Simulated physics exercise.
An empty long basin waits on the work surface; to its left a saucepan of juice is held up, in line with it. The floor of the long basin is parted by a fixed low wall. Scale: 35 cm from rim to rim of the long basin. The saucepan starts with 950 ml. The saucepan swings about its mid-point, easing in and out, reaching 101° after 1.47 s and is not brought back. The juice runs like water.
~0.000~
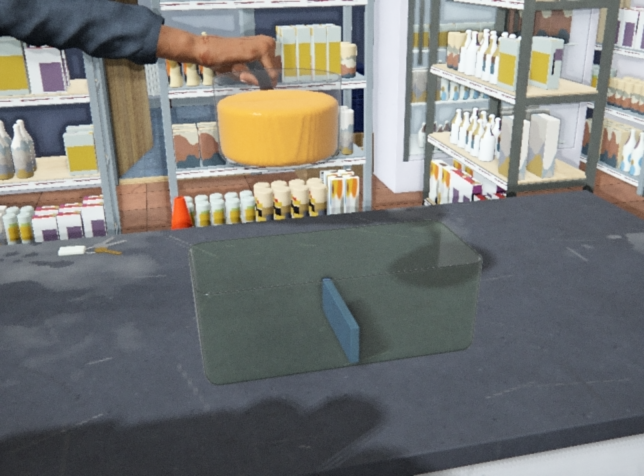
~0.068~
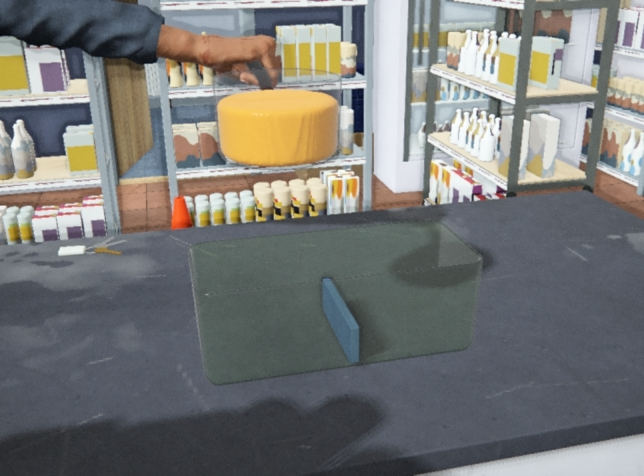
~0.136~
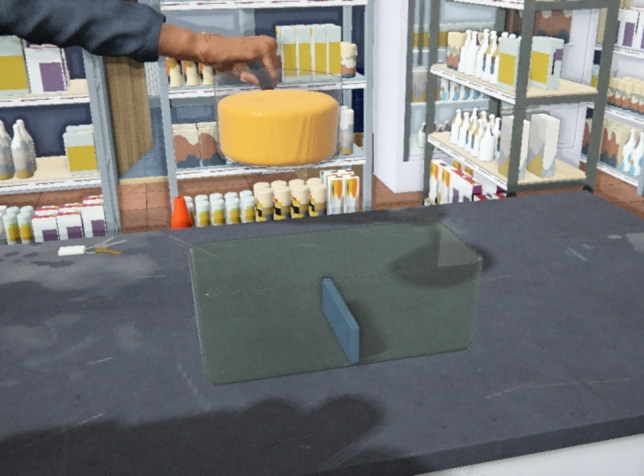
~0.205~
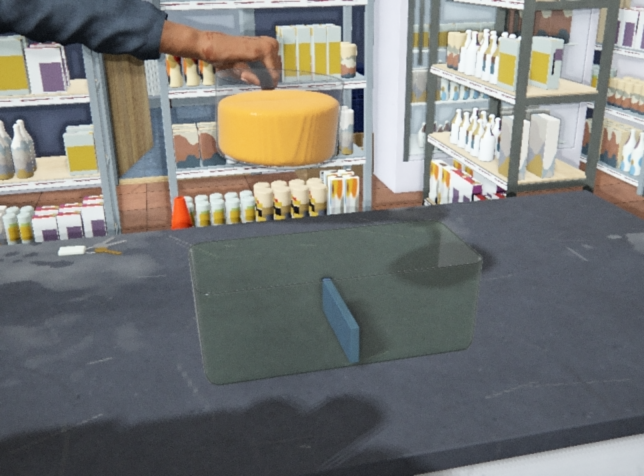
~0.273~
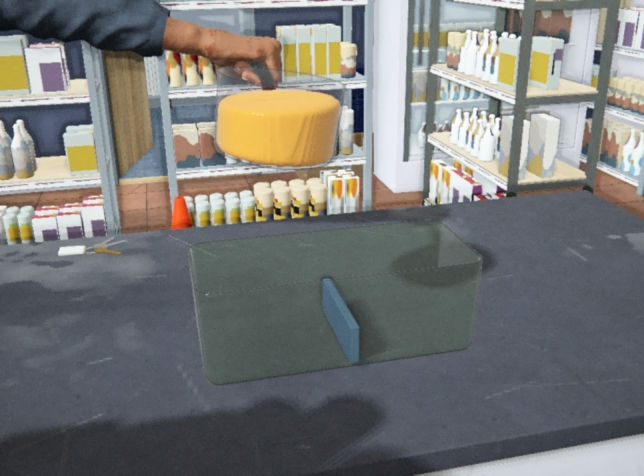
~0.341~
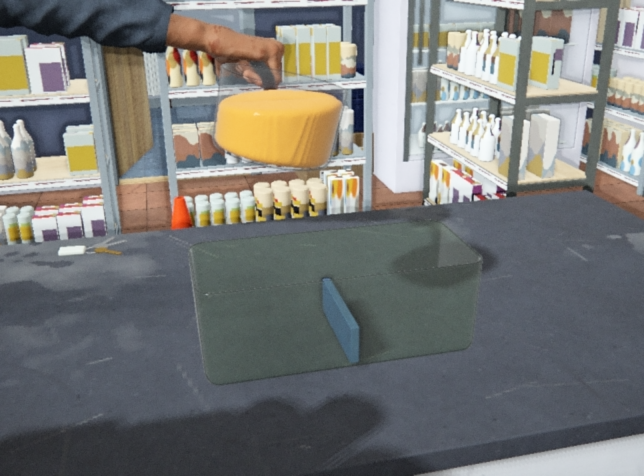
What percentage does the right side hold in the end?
The far part has some 96 per cent.
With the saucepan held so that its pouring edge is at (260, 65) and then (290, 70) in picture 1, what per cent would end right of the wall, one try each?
First 50, then 75 per cent.
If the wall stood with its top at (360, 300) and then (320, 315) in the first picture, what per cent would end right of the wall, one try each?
In turn about 95 and 95 per cent.
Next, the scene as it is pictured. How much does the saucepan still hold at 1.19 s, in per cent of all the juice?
About 20 per cent.
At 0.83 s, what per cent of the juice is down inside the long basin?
About 4 per cent.
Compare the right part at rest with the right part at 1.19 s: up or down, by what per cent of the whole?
The share moves up, by some 34 per cent.
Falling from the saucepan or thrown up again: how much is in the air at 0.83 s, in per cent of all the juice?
About 22 per cent.
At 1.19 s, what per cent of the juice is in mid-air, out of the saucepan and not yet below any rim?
Some 16 per cent.
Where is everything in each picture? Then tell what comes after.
In the first frame, it leans 0°; its right rim is at (338, 77); the juice meets the walls at (217, 104) and (335, 97); the long basin's rim runs from (192, 269) to (461, 240); the wall's top is at (340, 303).
In the second frame, it leans 1°; its right rim is at (338, 77); the juice meets the walls at (217, 104) and (334, 97).
In the third frame, it leans 2°; its right rim is at (339, 79); the juice meets the walls at (217, 104) and (335, 98).
In the fourth frame, it leans 5°; its right rim is at (341, 82); the juice meets the walls at (219, 104) and (336, 98).
In the fifth frame, it leans 8°; its right rim is at (342, 86); the juice meets the walls at (219, 105) and (337, 97).
In the sixth frame, it leans 13°; its right rim is at (344, 91); the juice meets the walls at (218, 104) and (338, 98).
After 0.83 s the tilt is 61° and 73 per cent is still to pour, 0 is left of the wall and 4 right of it.
After 1.19 s the tilt is 92° and 20 per cent is still to pour, 1 is left of the wall and 63 right of it.
After 1.56 s the tilt is 101° and 2 per cent is still to pour, 3 is left of the wall and 91 right of it.
After 1.97 s the tilt is 101° and 0 per cent is still to pour, 3 is left of the wall and 96 right of it.
In the end 3 per cent lies left of the wall, 96 right of it and 1 outside.
